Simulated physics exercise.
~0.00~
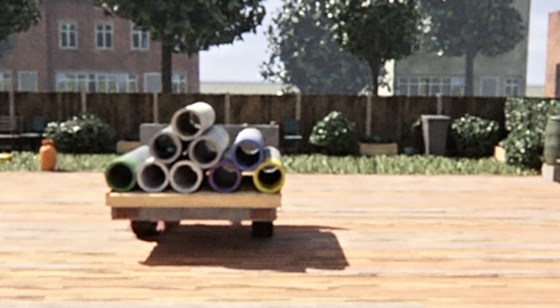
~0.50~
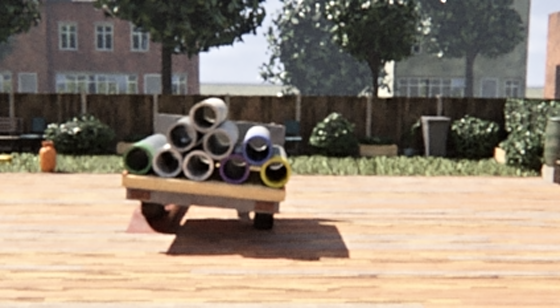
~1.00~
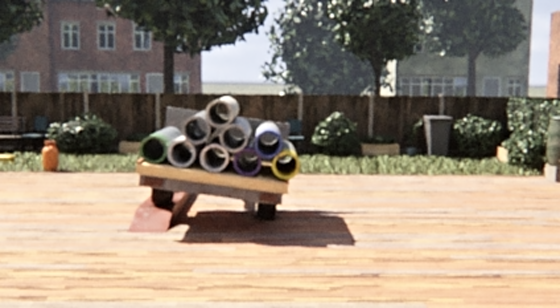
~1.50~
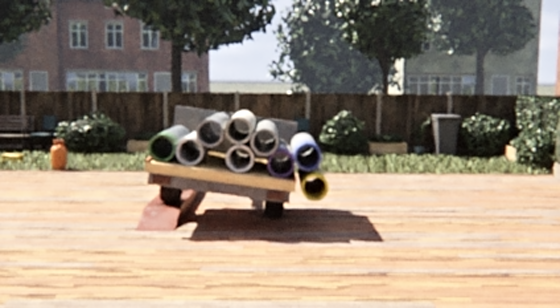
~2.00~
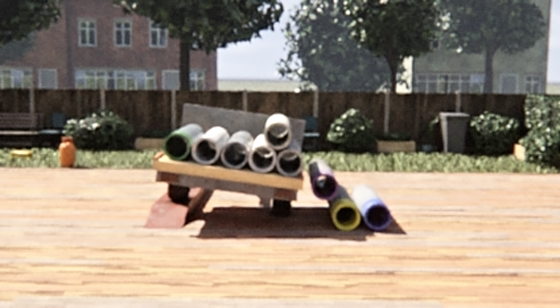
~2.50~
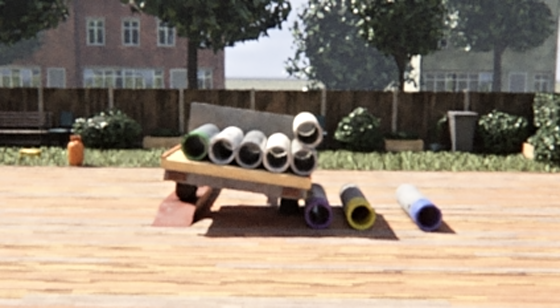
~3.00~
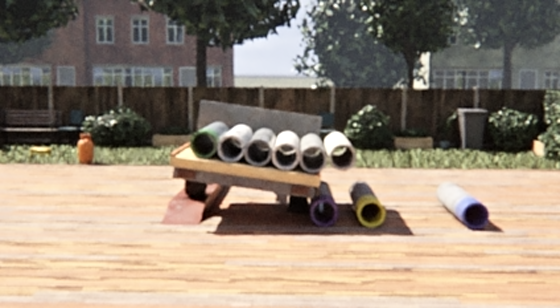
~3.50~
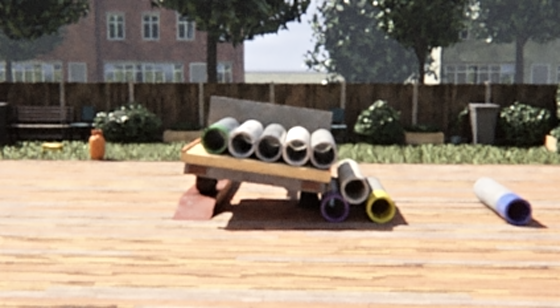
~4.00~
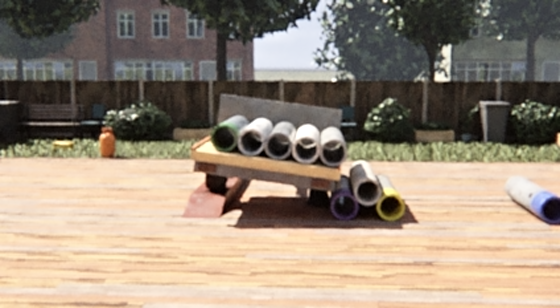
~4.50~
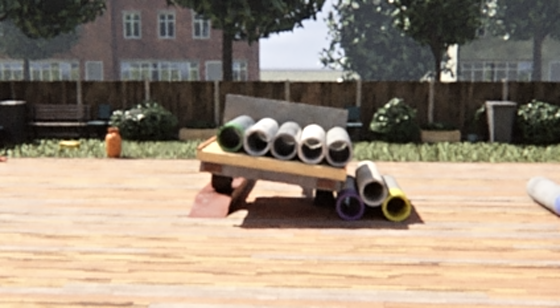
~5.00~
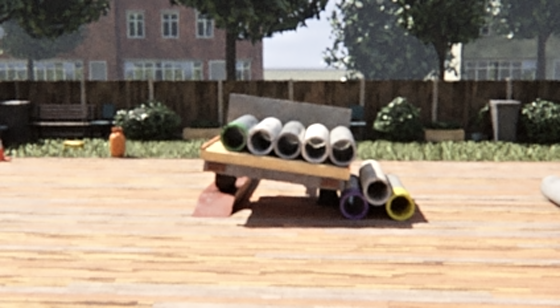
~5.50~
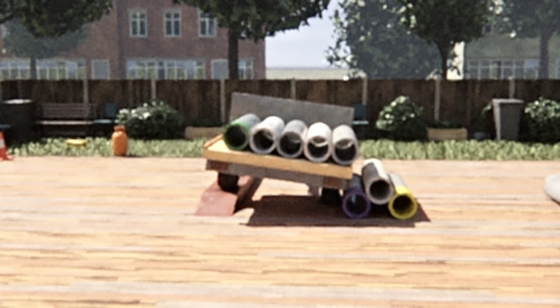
Stacked pipes rolling off the right side of a tilting trailer, four ending on the ground while five stay on the deck.
